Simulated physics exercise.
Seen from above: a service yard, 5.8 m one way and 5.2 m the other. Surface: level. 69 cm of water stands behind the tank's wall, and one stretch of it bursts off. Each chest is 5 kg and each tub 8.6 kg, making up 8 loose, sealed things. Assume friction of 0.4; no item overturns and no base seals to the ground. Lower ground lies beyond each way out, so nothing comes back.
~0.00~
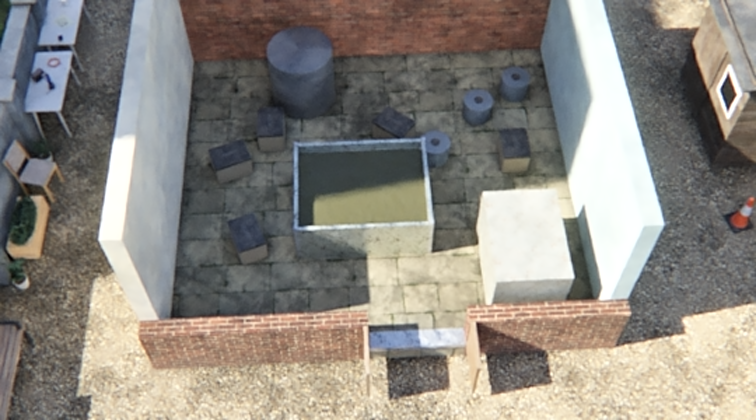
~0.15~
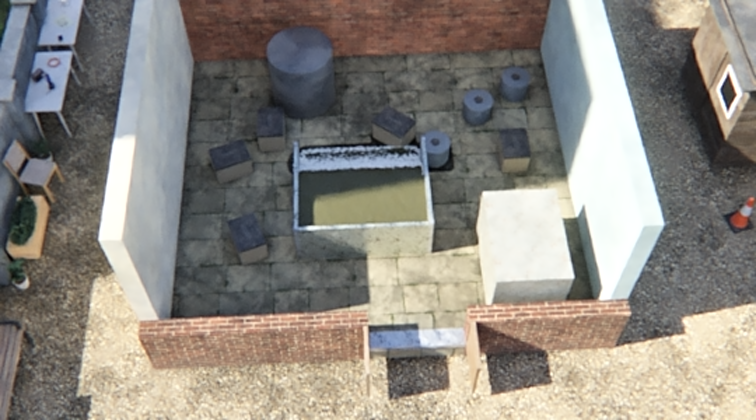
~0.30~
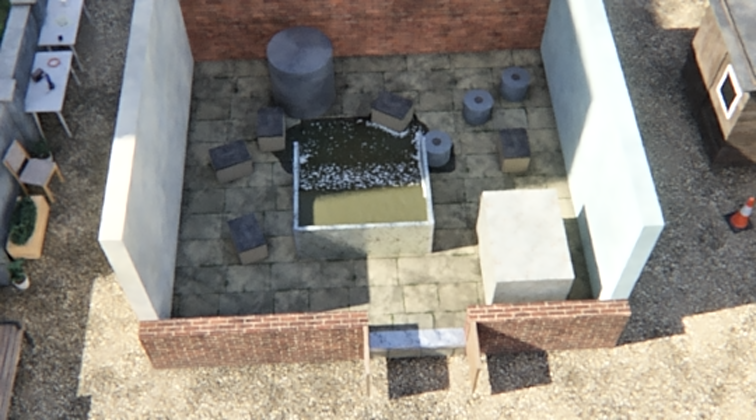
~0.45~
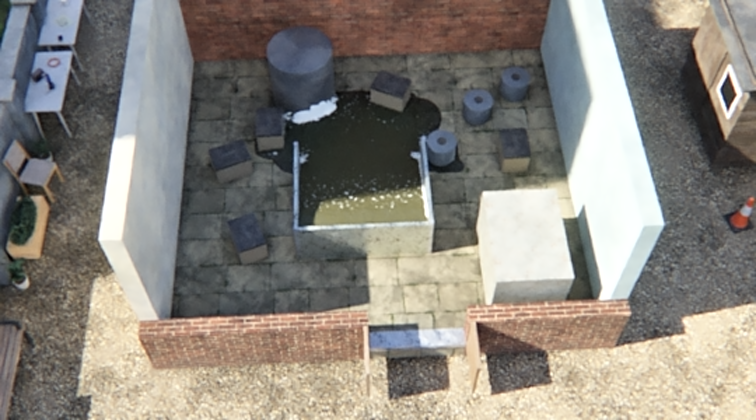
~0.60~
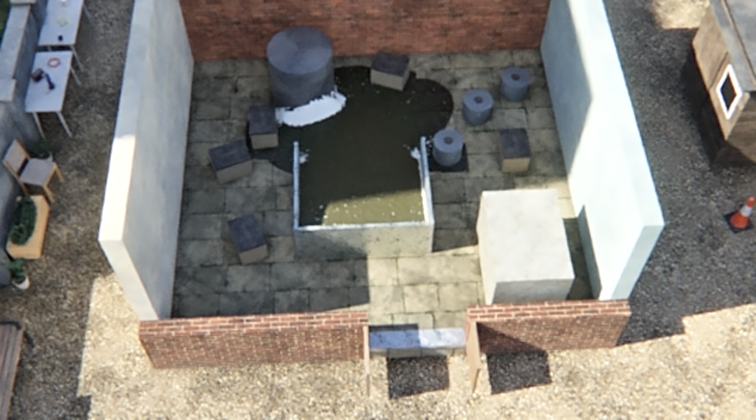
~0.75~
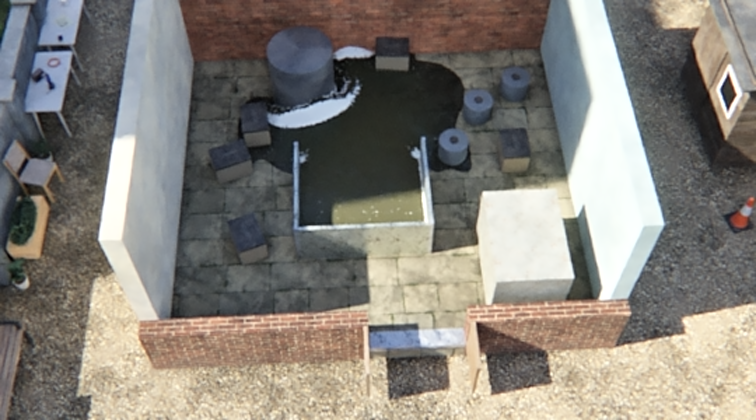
Service yard seen from above, a tank's back side bursting, dark water spreading across the paving and pushing a few blocks outward.
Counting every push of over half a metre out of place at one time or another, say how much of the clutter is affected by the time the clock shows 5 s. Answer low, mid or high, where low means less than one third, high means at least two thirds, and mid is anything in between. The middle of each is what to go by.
High.
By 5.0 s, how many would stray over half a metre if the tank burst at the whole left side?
3.
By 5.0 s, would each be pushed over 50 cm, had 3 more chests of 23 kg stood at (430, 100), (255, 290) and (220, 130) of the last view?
Outcome: Breaks the threshold first, stays within next, breaks the threshold last.
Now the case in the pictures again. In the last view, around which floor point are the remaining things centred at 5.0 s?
I'd say about (397, 228) in the last view.
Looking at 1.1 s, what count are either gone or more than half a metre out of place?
Count: 2.
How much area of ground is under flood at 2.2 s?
That flooded area is roughly 14 m2.
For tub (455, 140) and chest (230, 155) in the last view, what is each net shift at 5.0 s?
Distances: 30 cm; 150 cm.
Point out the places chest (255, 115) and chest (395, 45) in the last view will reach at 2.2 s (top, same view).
Somewhere about (193, 142) and (493, 39).
After 1.1 s 2 of 8 are over 50 cm from their spots; 1 afloat.
After 2.2 s 2 of 8 are over 50 cm from their spots; 2 afloat.
After 3.5 s 6 of 8 are over 50 cm from their spots; 1 afloat.
After 5.0 s 7 of 8 are over 50 cm from their spots, and 7 have been at some point; 6 afloat.
